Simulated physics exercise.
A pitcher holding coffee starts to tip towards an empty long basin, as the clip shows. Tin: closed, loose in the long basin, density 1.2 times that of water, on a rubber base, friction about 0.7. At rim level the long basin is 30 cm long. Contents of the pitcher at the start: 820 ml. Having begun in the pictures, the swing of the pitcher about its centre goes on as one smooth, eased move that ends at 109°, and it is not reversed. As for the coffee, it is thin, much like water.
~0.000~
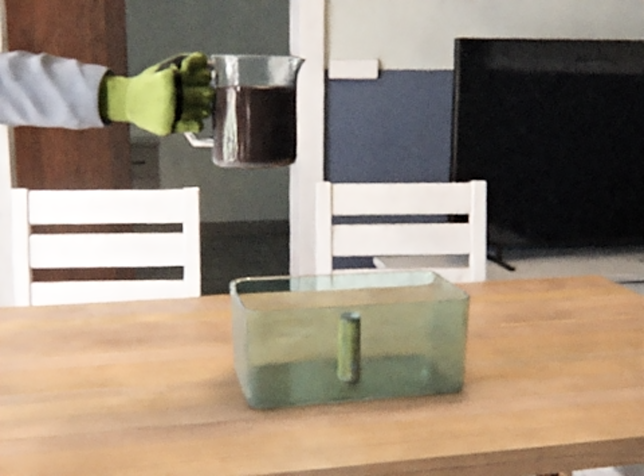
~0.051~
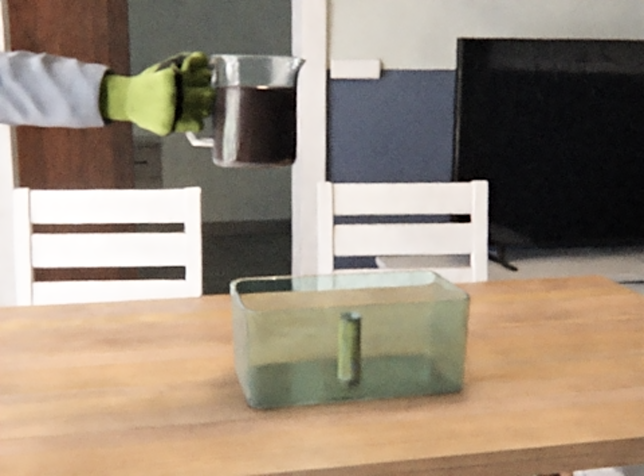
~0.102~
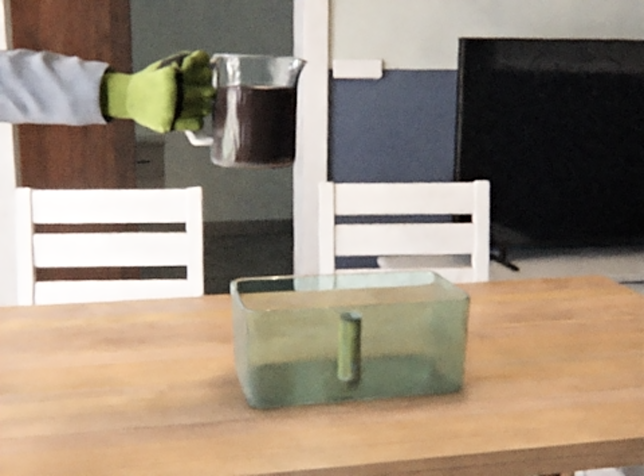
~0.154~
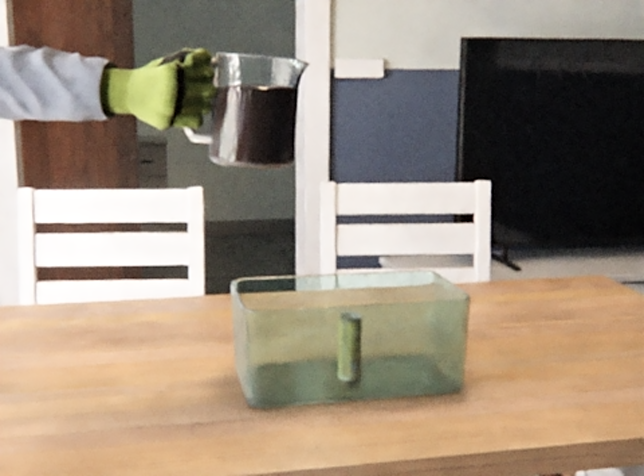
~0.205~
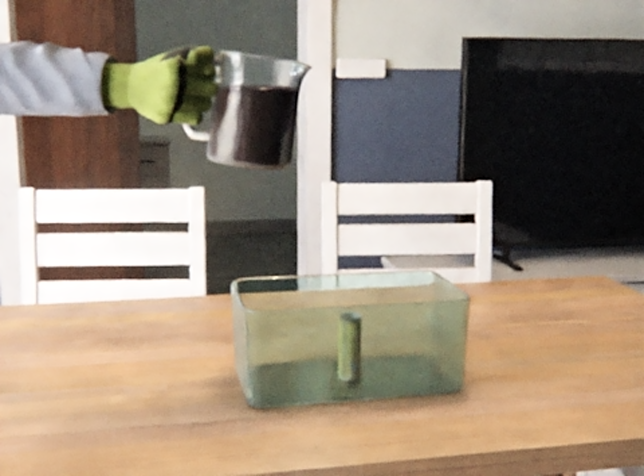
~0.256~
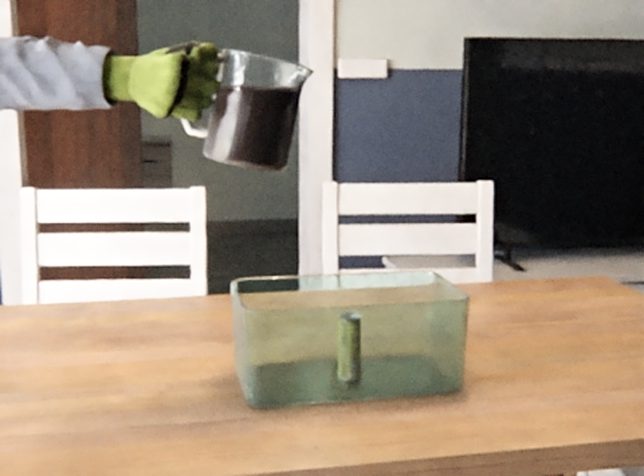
At first, a green-gloved hand holds a glass pitcher of dark coffee upright, above and to the left of an empty long glass basin on a wooden table. The pitcher stays level briefly, then the hand tilts it slightly clockwise, its spout side dipping toward the right while the basin remains still.
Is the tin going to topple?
No.
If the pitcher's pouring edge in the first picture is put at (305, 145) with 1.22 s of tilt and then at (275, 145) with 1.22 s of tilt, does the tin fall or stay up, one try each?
In the first try it comes down; in the second it comes down.
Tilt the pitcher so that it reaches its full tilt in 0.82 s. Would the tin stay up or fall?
Result: Tin still standing.
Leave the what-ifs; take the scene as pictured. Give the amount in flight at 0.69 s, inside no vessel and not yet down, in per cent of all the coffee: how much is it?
Estimate: About 9 % of all of it.
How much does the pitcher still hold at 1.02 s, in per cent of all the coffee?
I reckon near 36 per cent still sits there.
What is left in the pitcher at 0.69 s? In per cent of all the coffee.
Portion remaining: Approx. 92 per cent.
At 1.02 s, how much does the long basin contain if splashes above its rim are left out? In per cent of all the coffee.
The fraction sits near 28 in a hundred.
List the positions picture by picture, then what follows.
Tilt 0°; pouring edge (305, 58); surface from (214, 86) to (293, 86); the long basin's rim runs from (237, 296) to (451, 285); the tin's top is at (350, 318), in the first frame.
Tilt 0°; pouring edge (306, 59); surface from (214, 87) to (293, 87), in the second frame.
Tilt 2°; pouring edge (307, 60); surface from (215, 87) to (293, 87), in the third frame.
Tilt 4°; pouring edge (309, 63); surface from (216, 87) to (295, 87), in the fourth frame.
Tilt 7°; pouring edge (311, 66); surface from (217, 88) to (296, 88), in the fifth frame.
Tilt 11°; pouring edge (314, 70); surface from (218, 88) to (297, 88), in the sixth frame.
Then, 0.69 s in, the tilt is 66° and 91 per cent is still to pour; the tin stands where it began.
Then, 1.02 s in, the tilt is 102° and 36 per cent is still to pour; the tin stands where it began.
Then, 1.35 s in, the tilt is 109° and 3 per cent is still to pour; the tin stands where it began.
Then, 1.72 s in, the tilt is 109° and 0 per cent is still to pour; the tin stands where it began.
Finally, the tin stands where it began.
